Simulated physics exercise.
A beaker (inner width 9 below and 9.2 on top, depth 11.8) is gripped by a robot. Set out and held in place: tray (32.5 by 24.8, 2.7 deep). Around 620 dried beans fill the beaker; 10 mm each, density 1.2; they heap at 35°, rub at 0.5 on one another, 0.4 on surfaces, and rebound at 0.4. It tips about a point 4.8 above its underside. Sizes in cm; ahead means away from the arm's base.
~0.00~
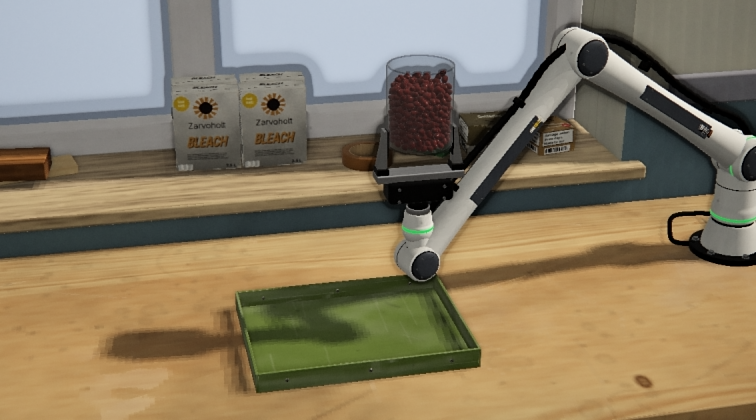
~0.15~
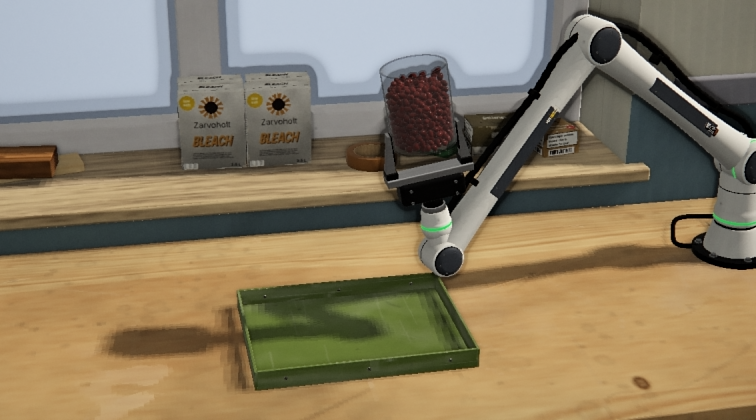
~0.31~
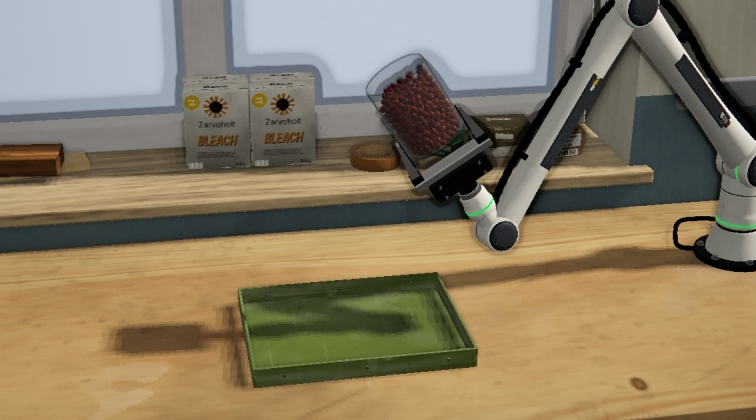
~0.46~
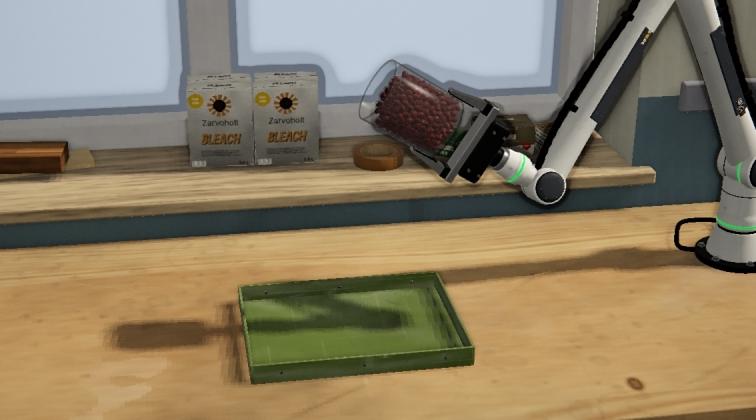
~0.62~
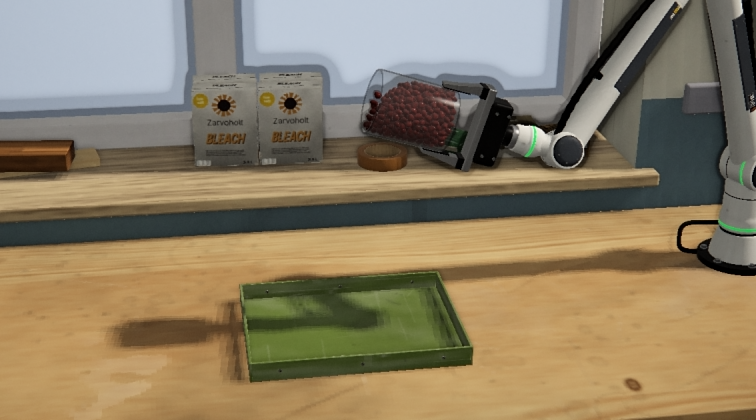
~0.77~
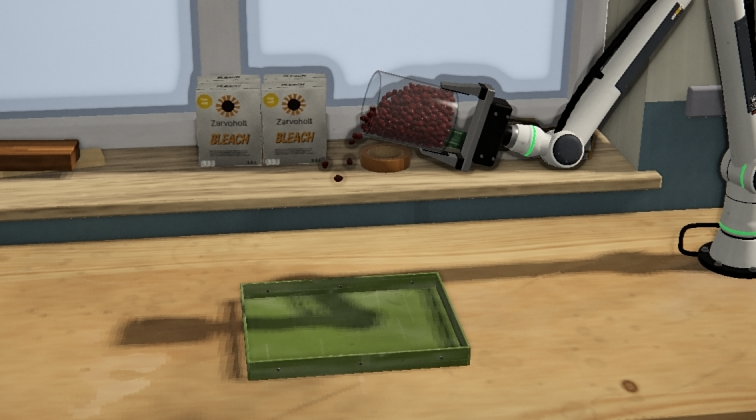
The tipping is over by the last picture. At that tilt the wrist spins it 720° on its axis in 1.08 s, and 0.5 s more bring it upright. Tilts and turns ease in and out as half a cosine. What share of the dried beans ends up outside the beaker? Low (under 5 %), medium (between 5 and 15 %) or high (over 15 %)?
Outside the beaker the share is medium, between 5 and 15 %.
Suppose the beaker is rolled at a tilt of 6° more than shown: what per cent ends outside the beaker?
About 20 per cent.
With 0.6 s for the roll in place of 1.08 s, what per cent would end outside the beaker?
It would be near 5 per cent.
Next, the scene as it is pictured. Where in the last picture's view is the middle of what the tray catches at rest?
Near (303, 333).
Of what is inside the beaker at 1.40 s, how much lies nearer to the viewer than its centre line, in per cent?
Some 50 per cent.
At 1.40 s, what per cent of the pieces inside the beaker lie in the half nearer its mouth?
Roughly 35 per cent.
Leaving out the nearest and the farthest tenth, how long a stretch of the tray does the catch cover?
Roughly 12 cm.
By 1.40 s, tipped 74°, highest piece 41 above the table; 591 in the beaker, 15 in the tray, 12 in flight or on a rim.
By 2.03 s, tipped 52°, highest piece 39 above the table; 569 in the beaker, 40 in the tray, 2 on the table or floor, 7 in flight or on a rim.
By 2.55 s, upright, highest piece 42 above the table; 568 in the beaker, 48 in the tray, 2 on the table or floor.
By 3.25 s, upright, highest piece 42 above the table; 568 in the beaker, 48 in the tray, 2 on the table or floor.
Final count, 568 in the beaker, 48 in the tray, 2 on the table or floor. That is 8 % outside the beaker.
